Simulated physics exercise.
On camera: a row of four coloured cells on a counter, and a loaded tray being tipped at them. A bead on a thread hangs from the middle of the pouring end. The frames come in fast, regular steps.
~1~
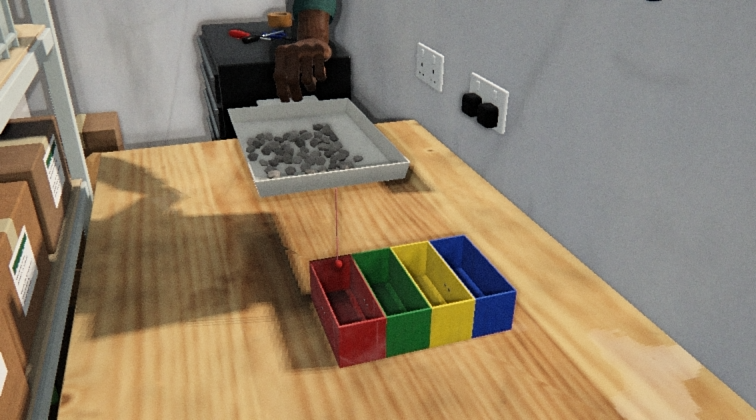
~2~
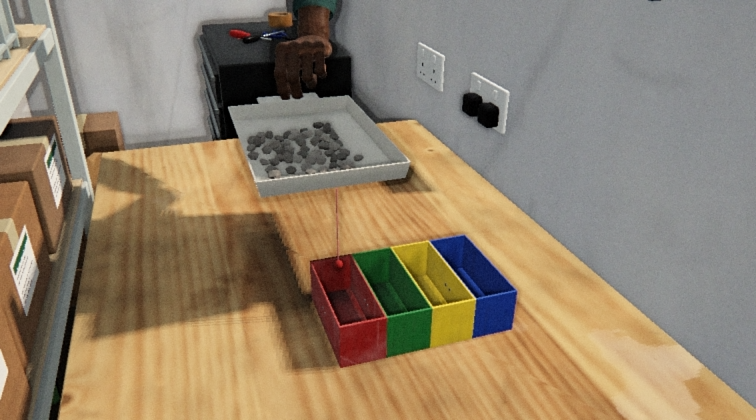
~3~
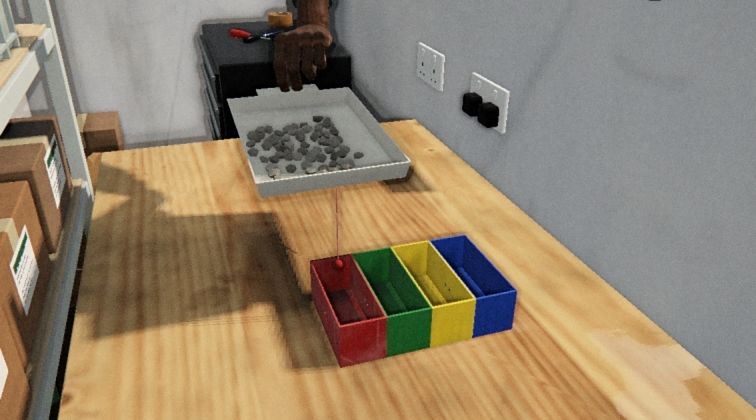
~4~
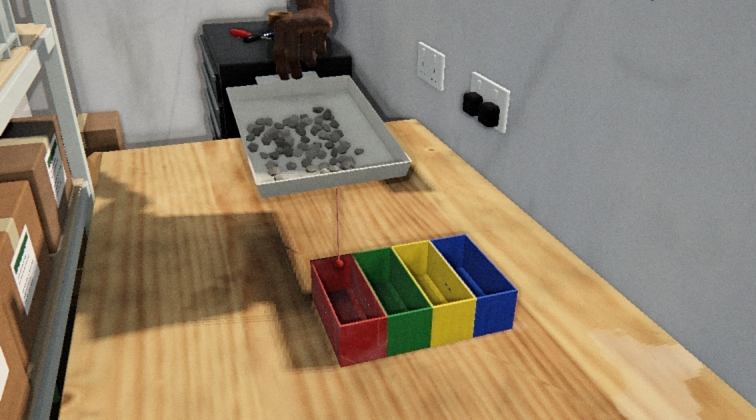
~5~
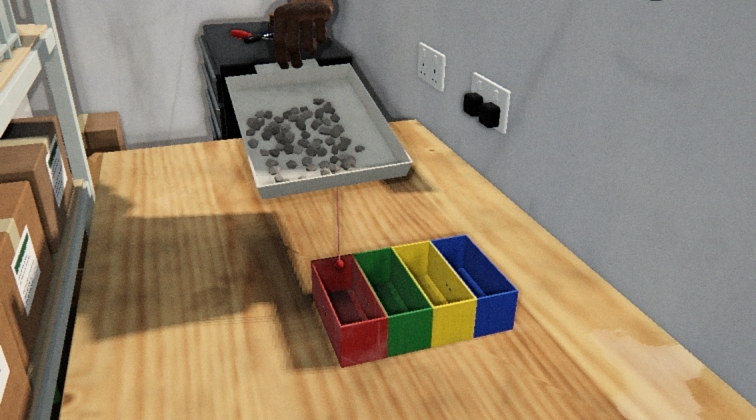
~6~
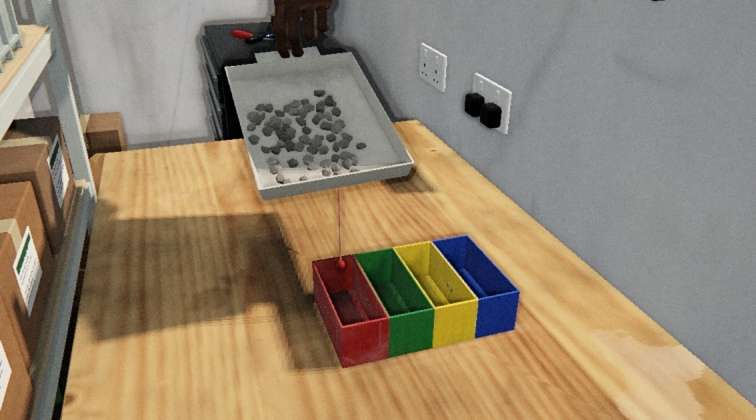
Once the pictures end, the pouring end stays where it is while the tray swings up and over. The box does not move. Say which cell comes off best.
Most goes to the red cell.
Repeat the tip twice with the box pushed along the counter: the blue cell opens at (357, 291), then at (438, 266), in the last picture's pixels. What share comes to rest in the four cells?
Roughly 90 per cent, and 60 per cent.
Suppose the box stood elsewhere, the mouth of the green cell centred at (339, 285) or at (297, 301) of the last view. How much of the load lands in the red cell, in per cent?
The first gives 50 %, the second 10 %.
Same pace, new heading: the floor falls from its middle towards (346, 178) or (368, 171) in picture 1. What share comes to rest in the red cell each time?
About 40 and 10 per cent.
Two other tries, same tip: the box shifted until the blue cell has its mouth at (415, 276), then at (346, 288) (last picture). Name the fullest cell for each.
In turn: The red one; the yellow one.
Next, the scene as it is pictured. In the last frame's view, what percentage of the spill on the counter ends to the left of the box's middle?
Near 100 %.
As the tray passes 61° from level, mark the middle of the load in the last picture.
Close to (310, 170).
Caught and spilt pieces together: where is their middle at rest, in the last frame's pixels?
Around (304, 356).
Soon after the last picture, tray tipped steeply; all on the tray.
A little later, tray tipped right over; about half on the tray; a small part in the red cell; about half falling or outside the box.
Later still, tray tipped past a quarter turn; about a third in the red cell; a stray few in the green cell; about two thirds falling or outside the box.
At rest, tray tipped past a quarter turn; about a third in the red cell; a stray few in the green cell; none in the yellow cell; none in the blue cell; about two thirds outside the box.
